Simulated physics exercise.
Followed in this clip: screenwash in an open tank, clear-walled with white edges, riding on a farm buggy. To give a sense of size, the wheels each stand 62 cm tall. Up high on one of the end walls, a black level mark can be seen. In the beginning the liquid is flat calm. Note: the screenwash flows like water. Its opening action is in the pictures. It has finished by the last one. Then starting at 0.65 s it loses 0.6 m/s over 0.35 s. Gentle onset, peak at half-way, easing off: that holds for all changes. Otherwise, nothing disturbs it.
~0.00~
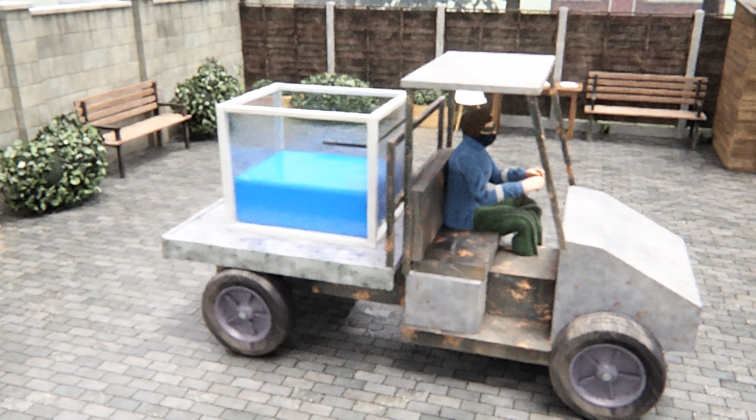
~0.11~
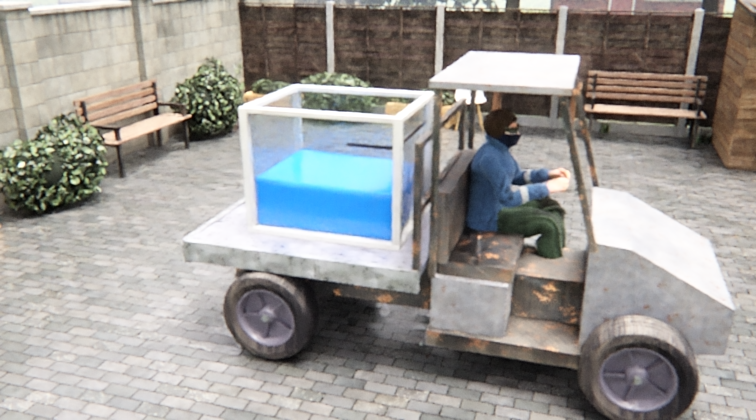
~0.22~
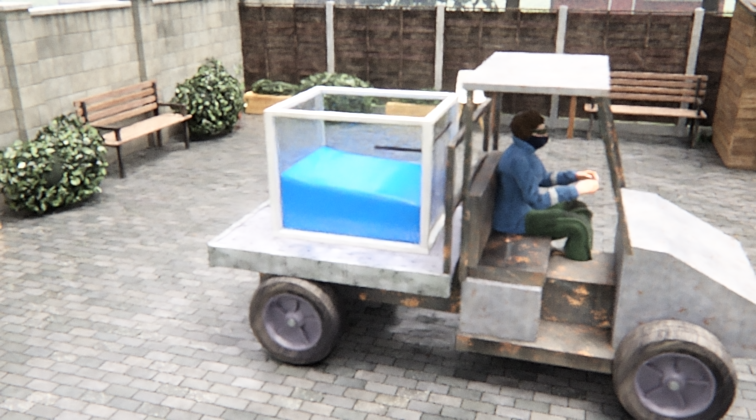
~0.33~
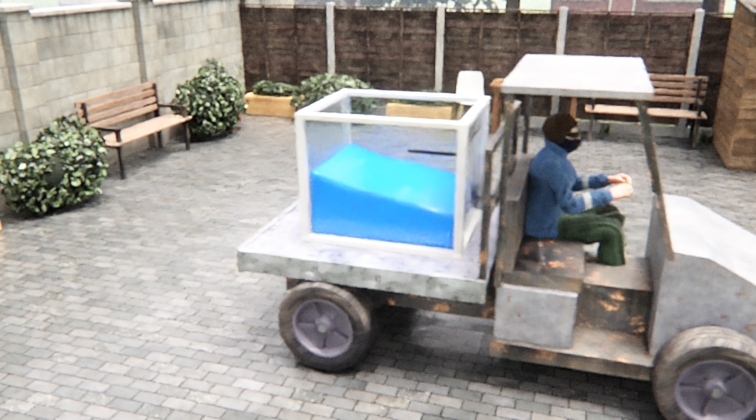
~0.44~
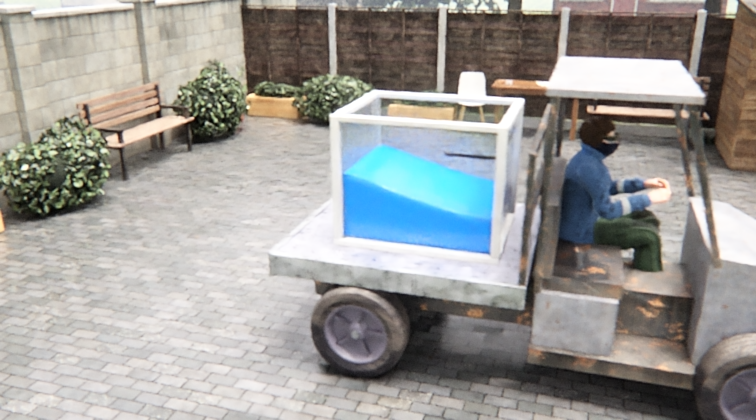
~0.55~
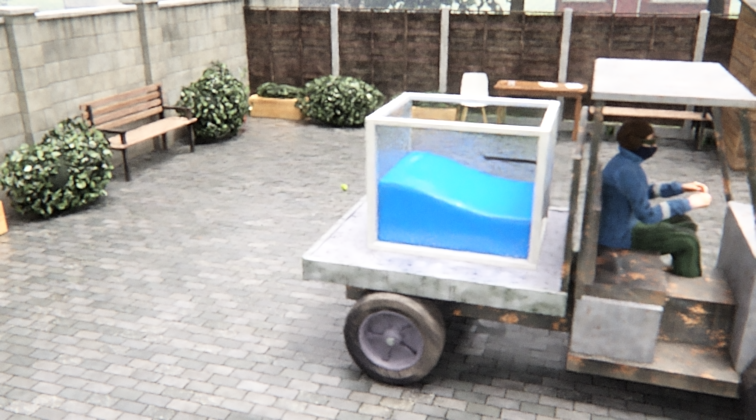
We see a farm buggy with a masked driver at the wheel roll to the right across a paved yard, while the blue liquid in its open clear tank, level at first, slopes up towards the back and then ripples into a wave.
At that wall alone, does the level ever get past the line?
Yes. High enough.
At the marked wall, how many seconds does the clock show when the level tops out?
Around 2.5 seconds.
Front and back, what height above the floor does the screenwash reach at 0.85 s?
Front level 38 cm, back level 26 cm.
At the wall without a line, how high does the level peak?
It reaches around 72 cm at most.
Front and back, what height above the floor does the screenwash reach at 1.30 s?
The level sits near 50 cm in front and near 20 cm behind.
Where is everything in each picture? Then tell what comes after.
The surface is at (362, 187) by the front wall; at (248, 175) by the back wall; it lies level with the rim line; the front is on the right, levels are read along the near wall; the black line, on the front wall, is at (353, 146); a wheel hub at (240, 318), in the first picture.
The surface is at (386, 189) by the front wall; at (270, 177) by the back wall; it lies level with the rim line, in the second picture.
The surface is at (414, 200) by the front wall; at (295, 173) by the back wall; it climbs 8° towards the back, in the third picture.
The surface is at (447, 207) by the front wall; at (324, 172) by the back wall; it climbs 11° towards the back, in the fourth picture.
The surface is at (483, 212) by the front wall; at (357, 172) by the back wall; it climbs 13° towards the back, in the fifth picture.
The surface is at (521, 214) by the front wall; at (392, 180) by the back wall; it climbs 10° towards the back; a wheel hub at (388, 345), in the sixth picture.
By 0.85 s the surface is 38 cm up at the front and 26 cm at the back; nothing has left.
By 1.30 s the surface is 49 cm up at the front and 19 cm at the back; nothing has left.
By 1.75 s the surface is 21 cm up at the front and 59 cm at the back; nothing has left.
By 3.98 s the waves are smaller; the highest at the front wall was 66 cm, at 2.45 s, against a line at 61 cm.
